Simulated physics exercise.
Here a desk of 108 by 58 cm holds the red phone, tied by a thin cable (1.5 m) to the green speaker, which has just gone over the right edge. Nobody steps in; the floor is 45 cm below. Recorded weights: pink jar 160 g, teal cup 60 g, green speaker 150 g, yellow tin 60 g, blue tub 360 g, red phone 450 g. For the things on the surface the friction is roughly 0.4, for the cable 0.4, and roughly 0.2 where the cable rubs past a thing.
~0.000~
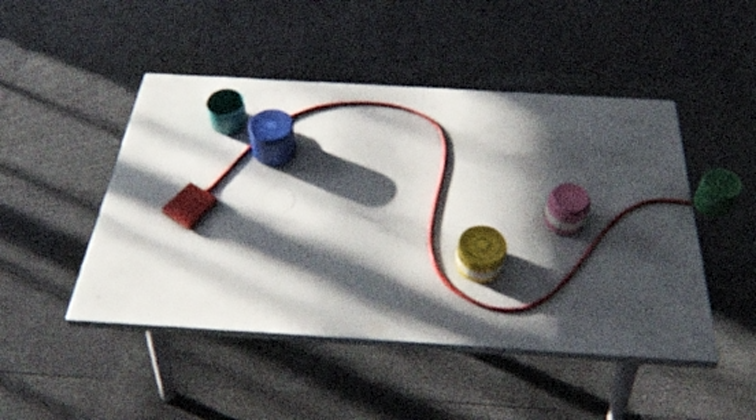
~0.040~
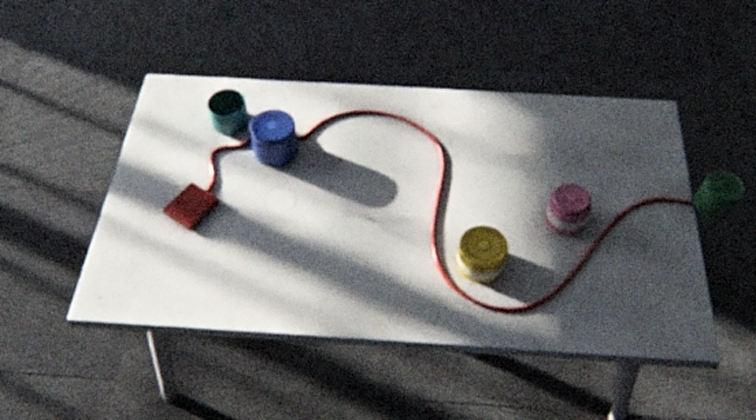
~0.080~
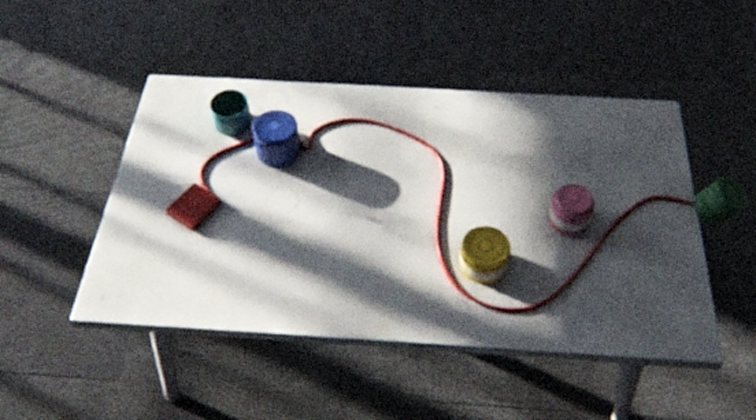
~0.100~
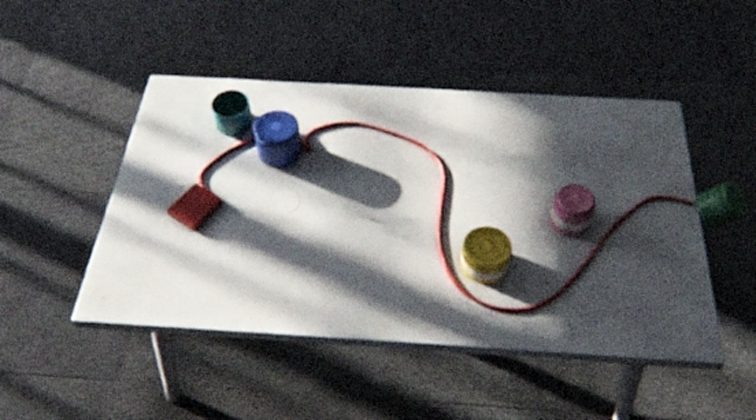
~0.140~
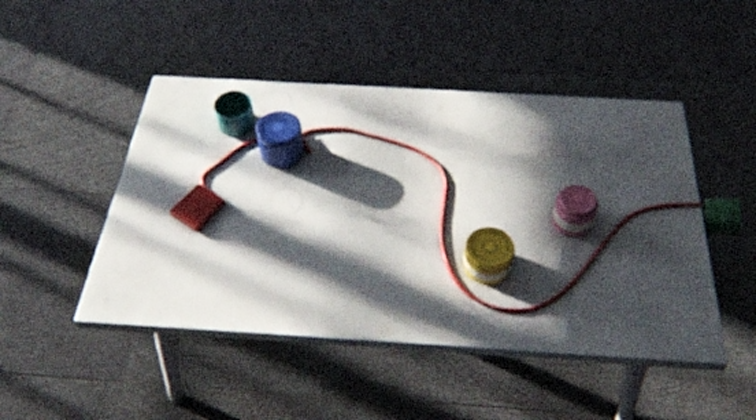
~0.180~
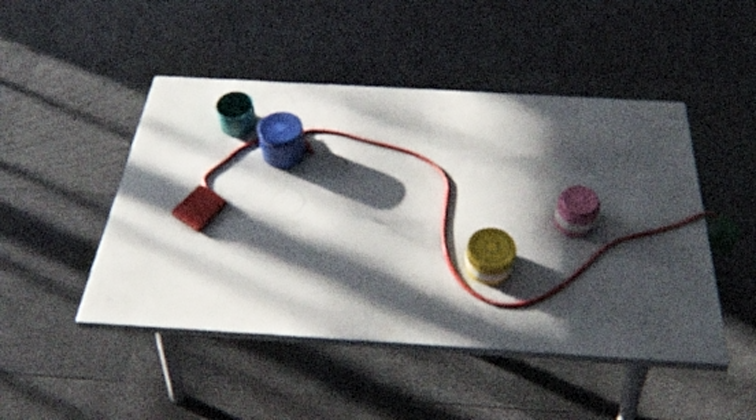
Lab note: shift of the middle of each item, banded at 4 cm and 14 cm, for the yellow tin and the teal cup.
Bands: Yellow tin - middle band; teal cup - low band.
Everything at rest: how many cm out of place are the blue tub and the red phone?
Blue tub roughly 0 cm, red phone roughly 0 cm.
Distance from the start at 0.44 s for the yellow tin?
I'd put the yellow tin at some 6 cm.
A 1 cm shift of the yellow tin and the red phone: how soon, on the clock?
Yellow tin 0.26 s, red phone not at all.
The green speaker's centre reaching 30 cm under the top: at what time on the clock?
The clock reads 0.34 s at that moment.
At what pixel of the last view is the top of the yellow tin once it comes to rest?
Roughly (508, 214).
By 0.4 s, the cable's tail end at (216, 194); yellow tin 6 cm off its start, green speaker over the edge.
By 0.7 s, the cable's tail end at (216, 194); yellow tin 8 cm off its start, green speaker over the edge.
By 0.9 s, the cable's tail end at (216, 194); yellow tin 8 cm off its start at (508, 214), green speaker over the edge.
By 1.2 s, the cable's tail end at (216, 194); yellow tin 8 cm off its start, green speaker over the edge.
By 2.4 s, the cable's tail end at (216, 194); yellow tin 8 cm off its start at (508, 214), teal cup 0 cm off its start at (234, 105), green speaker over the edge.
